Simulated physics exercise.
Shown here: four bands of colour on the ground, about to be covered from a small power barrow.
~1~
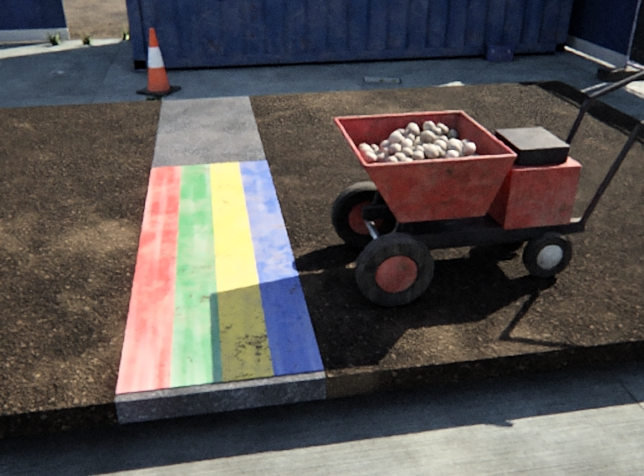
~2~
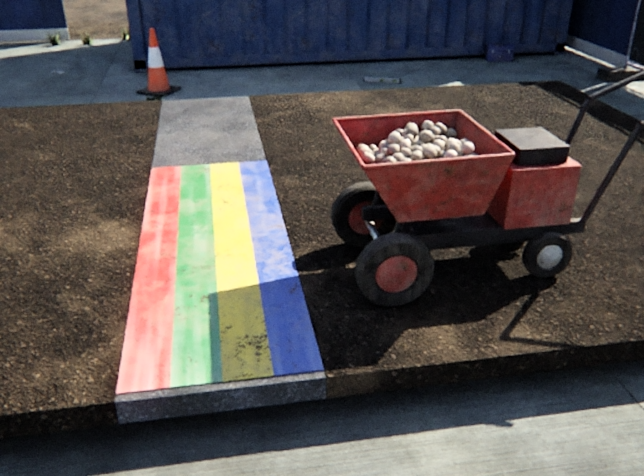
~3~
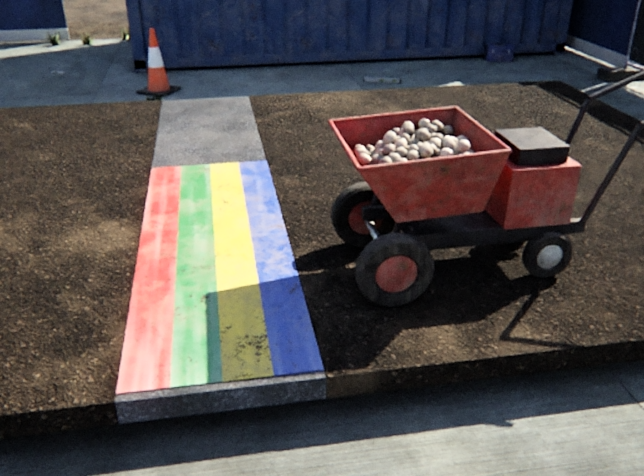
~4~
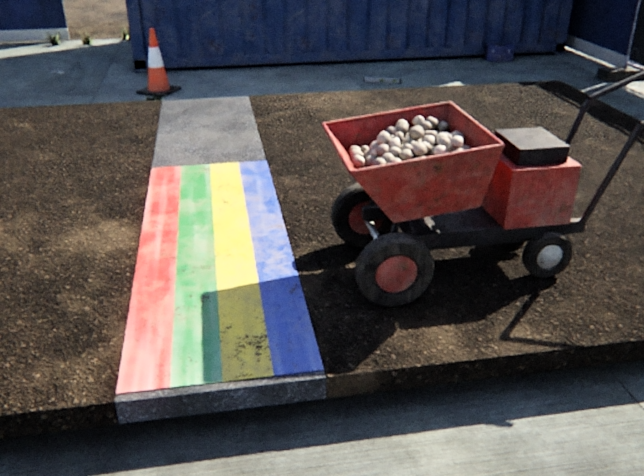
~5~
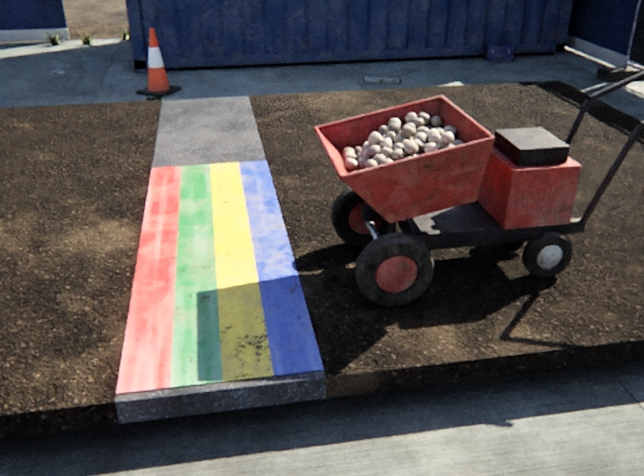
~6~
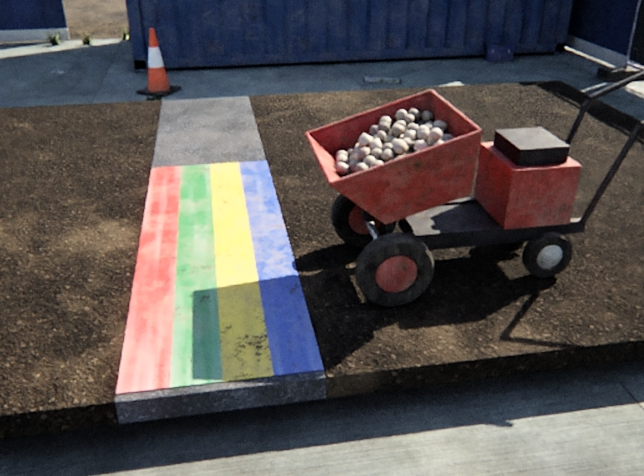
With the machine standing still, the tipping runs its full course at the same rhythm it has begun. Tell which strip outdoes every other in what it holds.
The yellow strip holds the most.
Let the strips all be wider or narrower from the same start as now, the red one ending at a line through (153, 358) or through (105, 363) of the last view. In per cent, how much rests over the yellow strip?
I'd put it at some 30 % for the first and some 40 % for the second.
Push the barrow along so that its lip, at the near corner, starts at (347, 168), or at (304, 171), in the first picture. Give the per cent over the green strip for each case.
The first stop gives 20 per cent; the second gives 40 per cent.
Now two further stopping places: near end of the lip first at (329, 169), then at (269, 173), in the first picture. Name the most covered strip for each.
Place one - that green strip; place two - the strip in red.
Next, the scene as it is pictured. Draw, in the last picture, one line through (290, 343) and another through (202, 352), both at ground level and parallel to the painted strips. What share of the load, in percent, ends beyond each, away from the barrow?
Roughly 70 and 20 %.
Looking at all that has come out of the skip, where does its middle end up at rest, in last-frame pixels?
I'd put the middle somewhere around (231, 280).
Soon, skip tipped steeply; all in the skip.
A while on, skip tipped right over; nearly all in the skip; a stray few over the blue strip; a small part over the yellow strip; a stray few over the green strip.
Towards the end, skip tipped right over; about half in the skip; a small part over the blue strip; about a third over the yellow strip; a small part over the green strip; a small part over the red strip; a stray few off the paint.
Finally, skip tipped right over; about a quarter in the skip; a small part over the blue strip; about a third over the yellow strip; about a quarter over the green strip; a small part over the red strip; a stray few off the paint.
